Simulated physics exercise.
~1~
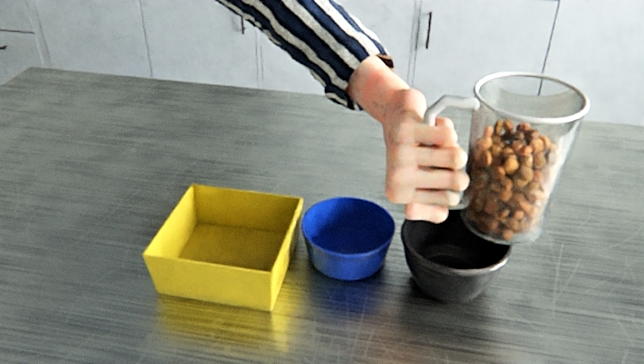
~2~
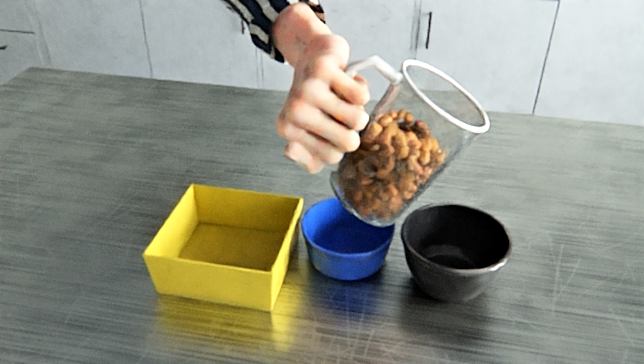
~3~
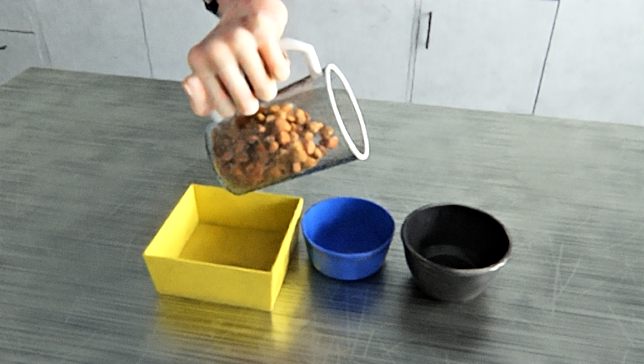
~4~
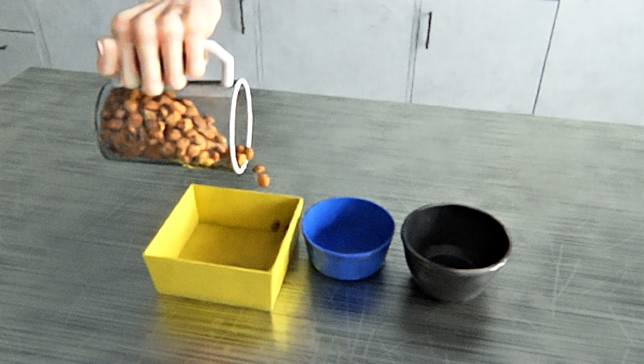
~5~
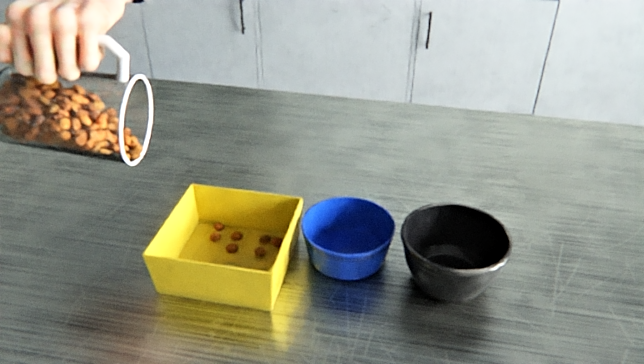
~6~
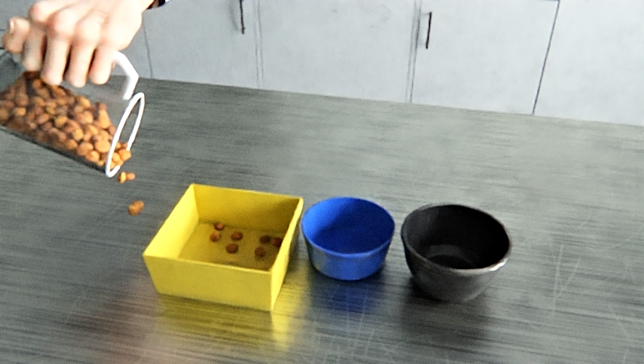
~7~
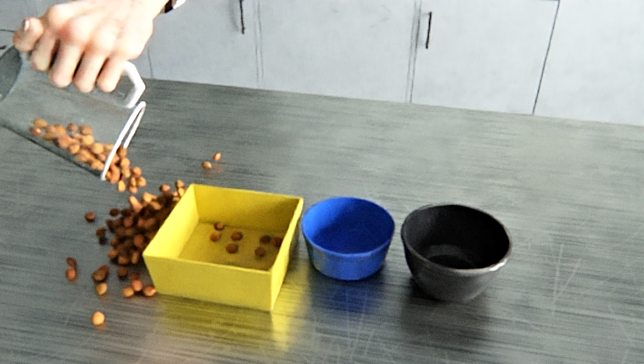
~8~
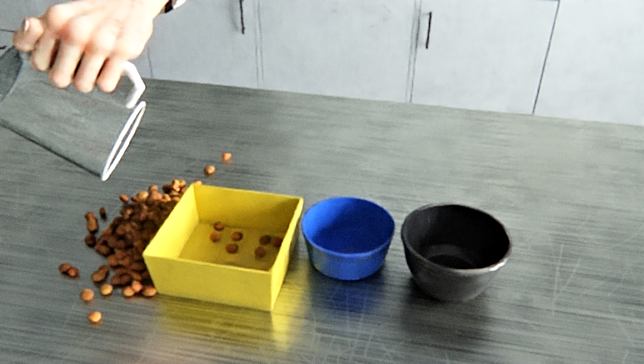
A hand in a striped sleeve holds a clear pitcher of brown kibble above a brushed metal counter, seen from slightly above with pale cabinets behind. A square yellow tin, a round blue dish and a black bowl stand in a row from left to right. The hand carries the pitcher leftward, tilting it until it lies on its side. A few pieces drop into the yellow tin as the pitcher passes beyond it. It then tips further, spilling the rest onto the counter. The pitcher ends empty, with a heap beside the tin and the other two containers empty.
